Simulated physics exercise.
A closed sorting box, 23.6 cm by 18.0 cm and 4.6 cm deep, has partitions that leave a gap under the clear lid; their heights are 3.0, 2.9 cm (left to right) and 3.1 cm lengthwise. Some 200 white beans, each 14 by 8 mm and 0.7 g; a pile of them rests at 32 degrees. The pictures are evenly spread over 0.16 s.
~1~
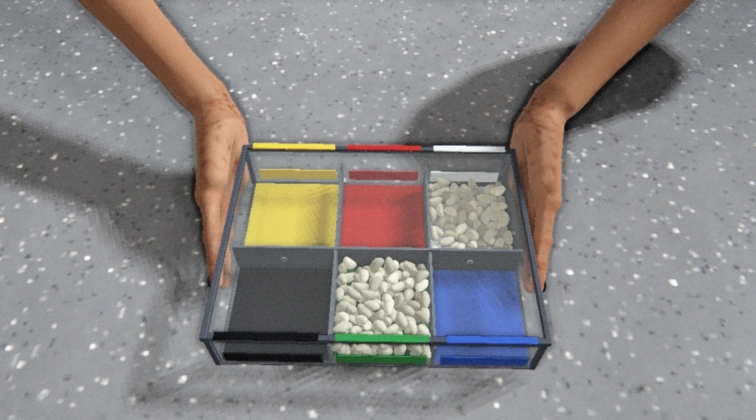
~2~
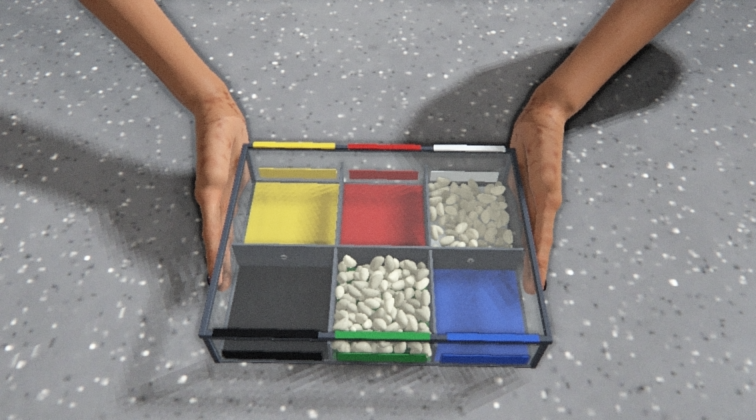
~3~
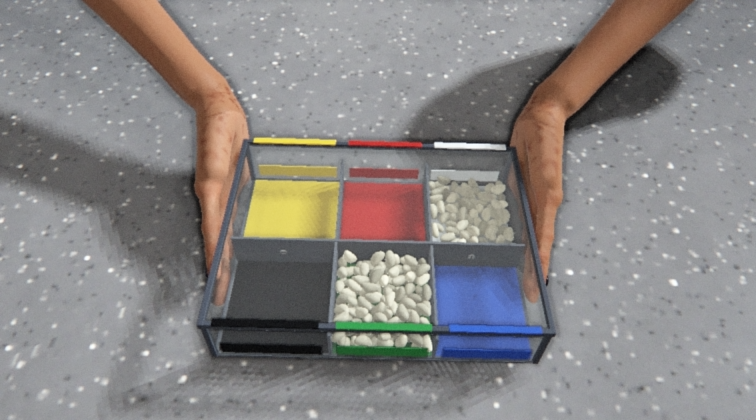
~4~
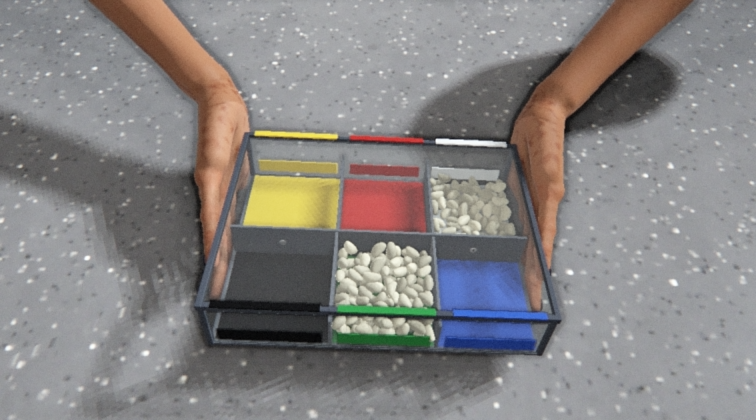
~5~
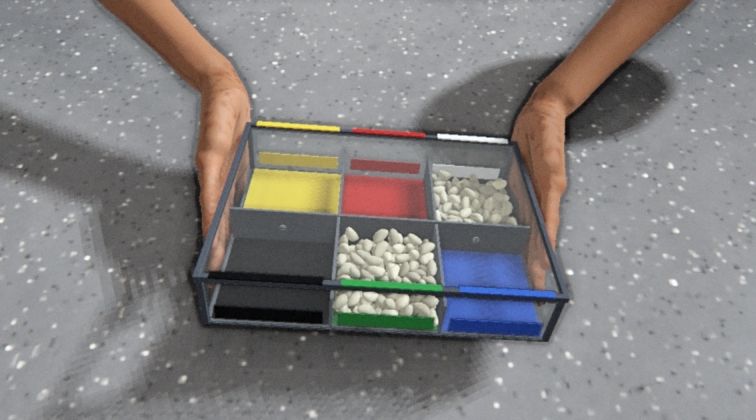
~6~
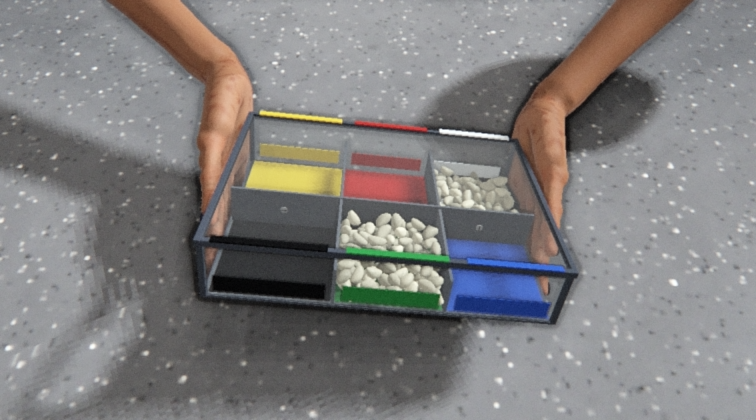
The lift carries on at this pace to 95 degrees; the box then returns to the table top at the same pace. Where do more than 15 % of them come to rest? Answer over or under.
Red under, blue under, green over, yellow under, white over, black under.
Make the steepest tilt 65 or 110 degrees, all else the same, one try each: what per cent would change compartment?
Some 10 and 25 per cent.
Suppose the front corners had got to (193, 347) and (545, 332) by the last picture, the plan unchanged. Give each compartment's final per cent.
Red 5; blue 0; green 55; yellow 0; white 30; black 15.
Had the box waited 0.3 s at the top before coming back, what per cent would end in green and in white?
Then: Green 40; white 50.
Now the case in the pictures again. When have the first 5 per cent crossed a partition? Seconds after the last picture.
At about 0.40 s.
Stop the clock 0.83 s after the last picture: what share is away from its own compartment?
Some 20 per cent.
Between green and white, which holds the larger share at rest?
It is the white one.
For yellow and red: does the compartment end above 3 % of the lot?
Yellow no, red yes.
Then, 0.50 s after the last picture, tilt 94 degrees; red 5 %, green 45 %, white 45 %.
Then, 0.83 s after the last picture, tilt 40 degrees; red 10 %, green 40 %, white 50 %.
Then, 1.25 s after the last picture, tilt 0 degrees; red 10 %, green 40 %, white 50 %.
In the end, red 10 %, blue 0 %, green 40 %, yellow 0 %, white 50 %, black 0 %.
